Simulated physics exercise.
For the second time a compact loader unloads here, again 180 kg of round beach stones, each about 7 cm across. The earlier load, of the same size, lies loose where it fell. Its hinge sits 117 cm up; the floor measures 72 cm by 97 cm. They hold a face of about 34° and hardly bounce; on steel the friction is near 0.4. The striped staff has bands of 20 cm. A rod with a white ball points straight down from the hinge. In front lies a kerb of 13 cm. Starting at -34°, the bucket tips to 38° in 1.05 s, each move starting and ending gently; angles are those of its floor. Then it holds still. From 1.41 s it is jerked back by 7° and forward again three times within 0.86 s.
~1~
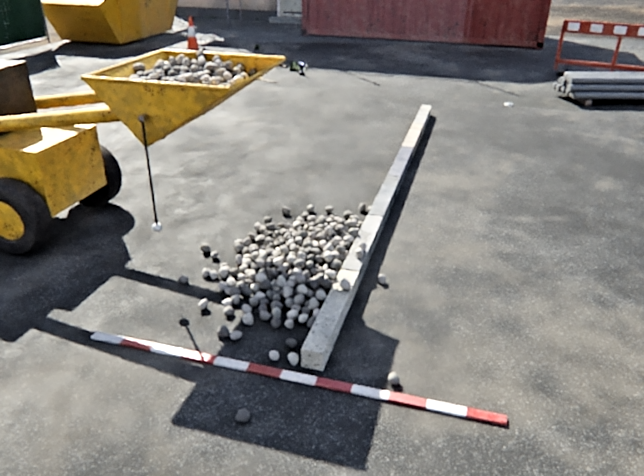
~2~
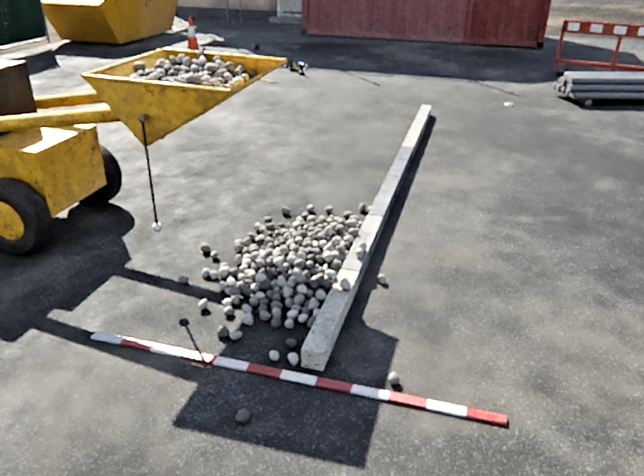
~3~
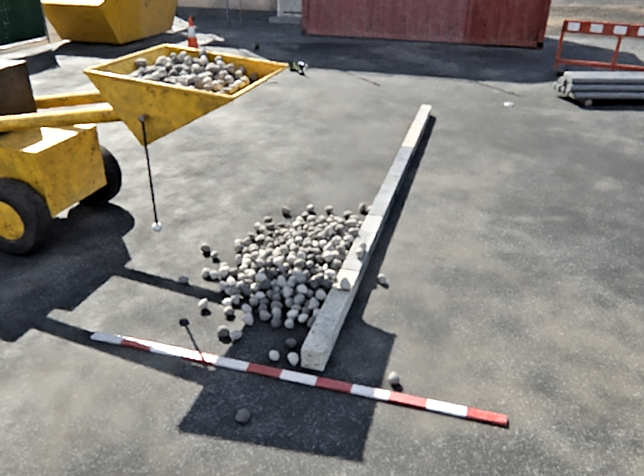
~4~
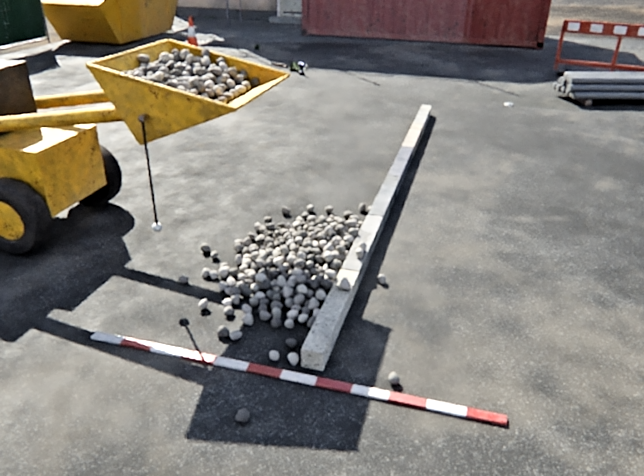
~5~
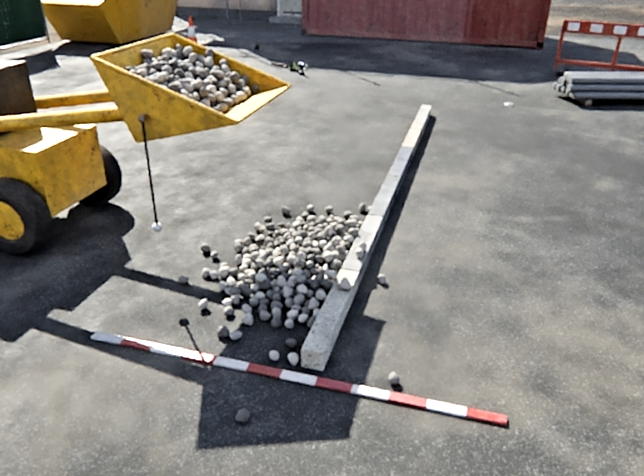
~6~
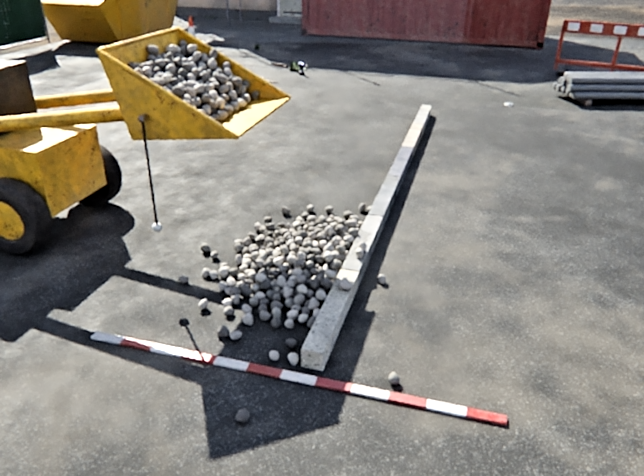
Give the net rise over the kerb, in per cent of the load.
Roughly 6 per cent of a load more.
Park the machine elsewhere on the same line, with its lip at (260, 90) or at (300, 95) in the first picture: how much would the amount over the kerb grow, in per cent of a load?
Near 20 per cent from the first place, 55 from the second.
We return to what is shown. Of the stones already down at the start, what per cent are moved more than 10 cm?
About 5 per cent.
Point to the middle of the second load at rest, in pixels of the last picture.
Around (299, 249).
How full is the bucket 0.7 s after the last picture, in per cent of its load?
It holds some 60 per cent.
Then, 0.4 s after the last picture the floor is at 27°; in per cent of one load, 100 in the bucket, 99 on this side of the kerb, 1 over the kerb; the foremost stones are at (359, 273).
Then, 0.7 s after the last picture the floor is at 38°; in per cent of one load, 59 in the bucket, 141 on this side of the kerb, 1 over the kerb; the foremost stones are at (359, 273).
Then, 2.3 s after the last picture the floor is at 38°; in per cent of one load, 0 in the bucket, 194 on this side of the kerb, 6 over the kerb; the foremost stones are at (432, 305).
Then, 4.7 s after the last picture the floor is at 38°; in per cent of one load, 0 in the bucket, 194 on this side of the kerb, 6 over the kerb; the foremost stones are at (432, 305). Net gain over the kerb, 6.
